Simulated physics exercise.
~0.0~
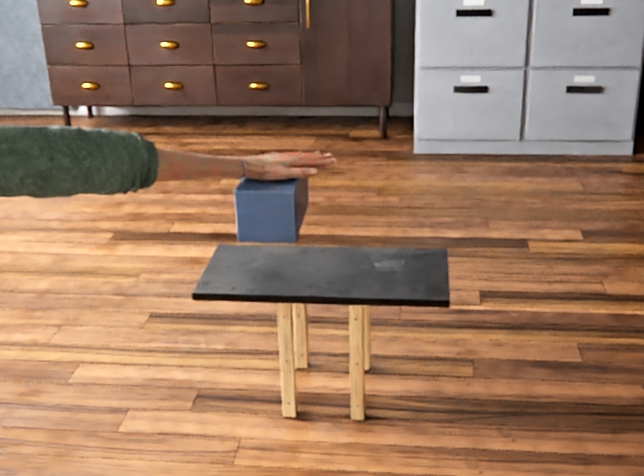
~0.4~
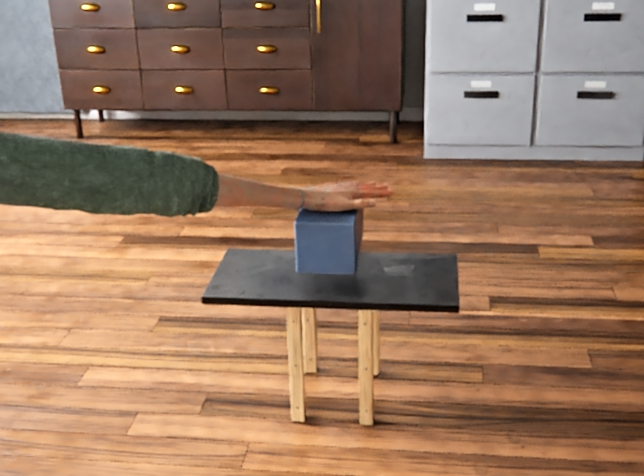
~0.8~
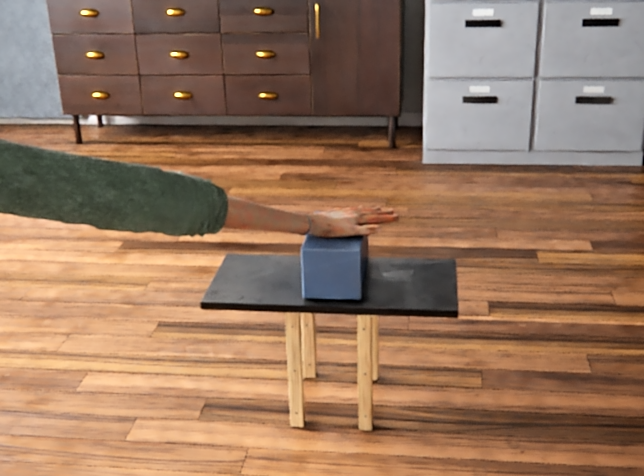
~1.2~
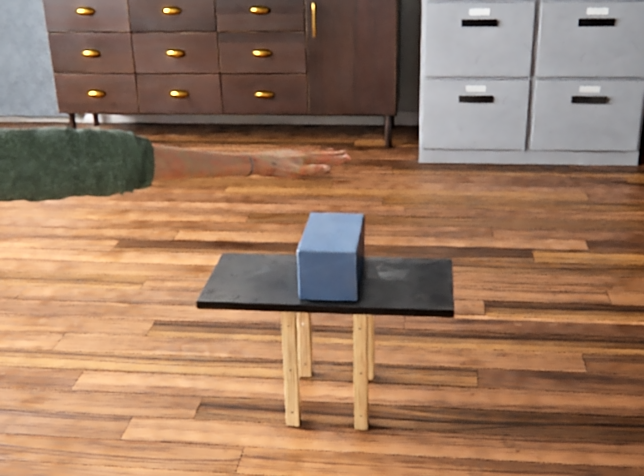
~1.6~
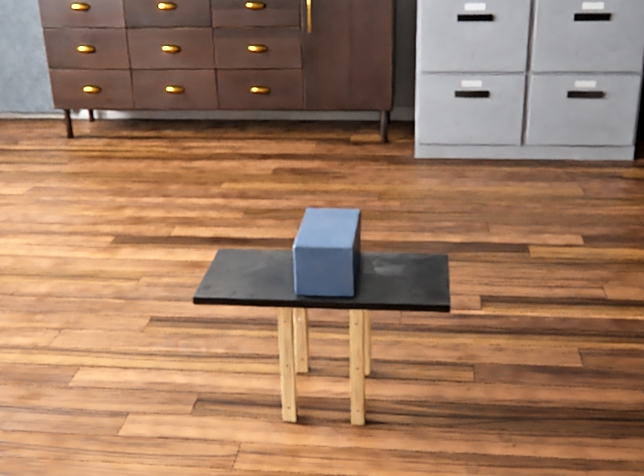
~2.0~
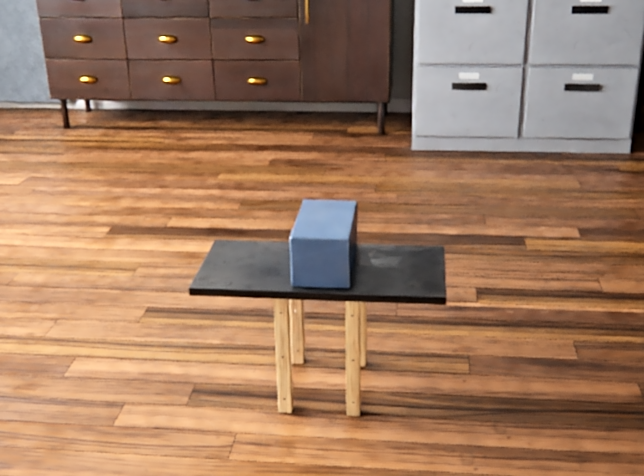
A hand in a green sleeve lowering a blue block onto a small black table, letting go and withdrawing, the table staying steady.
